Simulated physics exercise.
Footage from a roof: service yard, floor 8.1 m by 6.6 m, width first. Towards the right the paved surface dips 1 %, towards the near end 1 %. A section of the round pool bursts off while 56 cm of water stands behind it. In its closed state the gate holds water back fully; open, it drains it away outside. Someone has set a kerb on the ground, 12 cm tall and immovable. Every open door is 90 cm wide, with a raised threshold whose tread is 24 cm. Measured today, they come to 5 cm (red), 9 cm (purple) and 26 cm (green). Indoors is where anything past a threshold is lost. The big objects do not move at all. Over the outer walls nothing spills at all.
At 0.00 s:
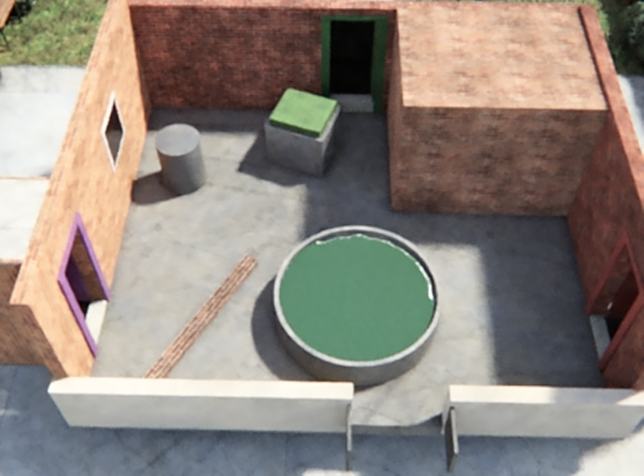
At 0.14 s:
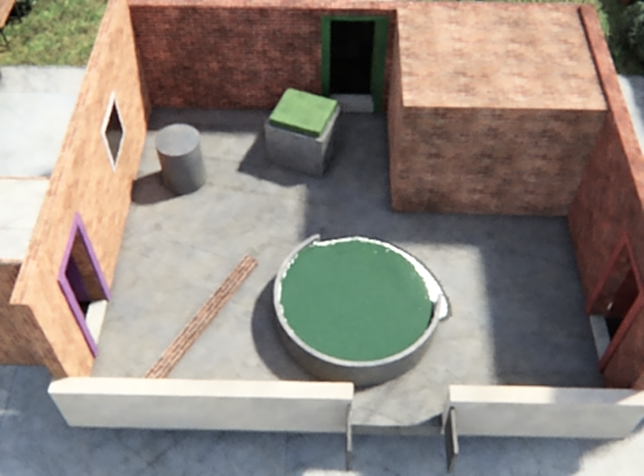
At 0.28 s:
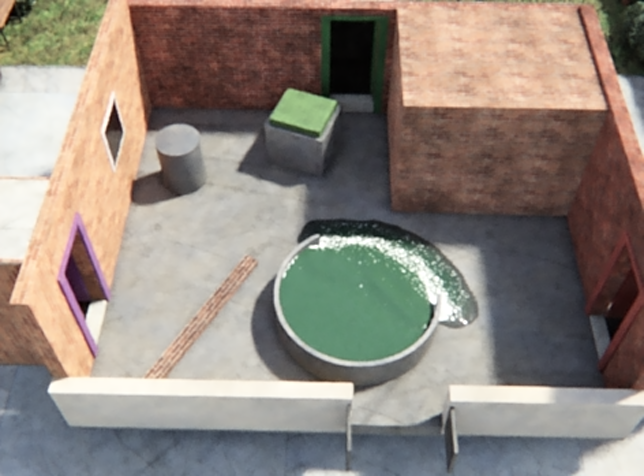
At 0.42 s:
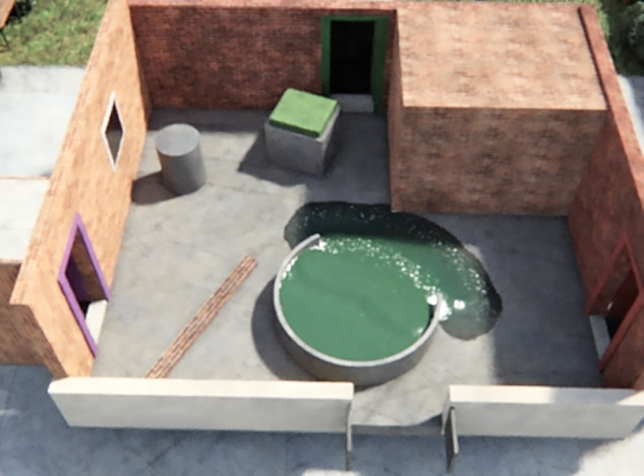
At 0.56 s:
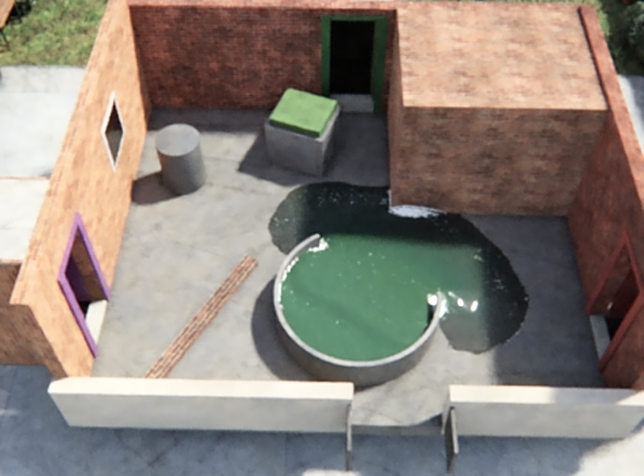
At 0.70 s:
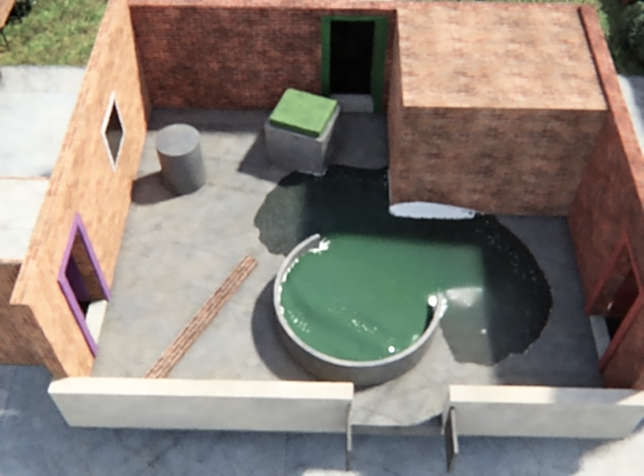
Green water broke out through the far side of a round pool in a brick-walled yard, then spread across the grey floor in a widening dark puddle, reaching the big brick block and fanning out rightward.
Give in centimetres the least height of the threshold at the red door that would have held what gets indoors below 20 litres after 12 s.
13 cm.
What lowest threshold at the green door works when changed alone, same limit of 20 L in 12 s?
Roughly 23 cm at green.
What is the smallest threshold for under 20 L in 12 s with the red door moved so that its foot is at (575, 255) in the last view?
Roughly 32 cm.
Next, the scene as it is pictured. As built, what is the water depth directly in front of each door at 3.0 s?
Reading in centimetres: Red = 12, purple = 0, green = 26.
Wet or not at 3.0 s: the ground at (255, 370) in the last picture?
It is still dry.
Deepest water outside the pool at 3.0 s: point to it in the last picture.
Near pixel (551, 230).
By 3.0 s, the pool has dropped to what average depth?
About 15 centimetres.
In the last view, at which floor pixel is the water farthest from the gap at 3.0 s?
The tip of the flood lies near (149, 123).
After 1.4 s water covers 35 % of the floor, deepest (40 cm) near (560, 223); 7 cm at the red door, 0 litres in over its 5 cm threshold.
After 3.0 s water covers 50 % of the floor, deepest (35 cm) near (551, 230); 12 cm at the red door, 17 litres in over its 5 cm threshold.
After 12.0 s water covers 95 % of the floor, deepest (12 cm) near (589, 416); 10 cm at the red door, 211 litres in over its 5 cm threshold.
At the red door as built, the water arrived by 1.2 s and peaked near 15 cm at 7.4 s.
Run again over the same 12 s with other heights there, 41 litres in over 11 cm, 9 litres over 14.5 cm. The limit of 20 litres is kept from about 13 cm up.
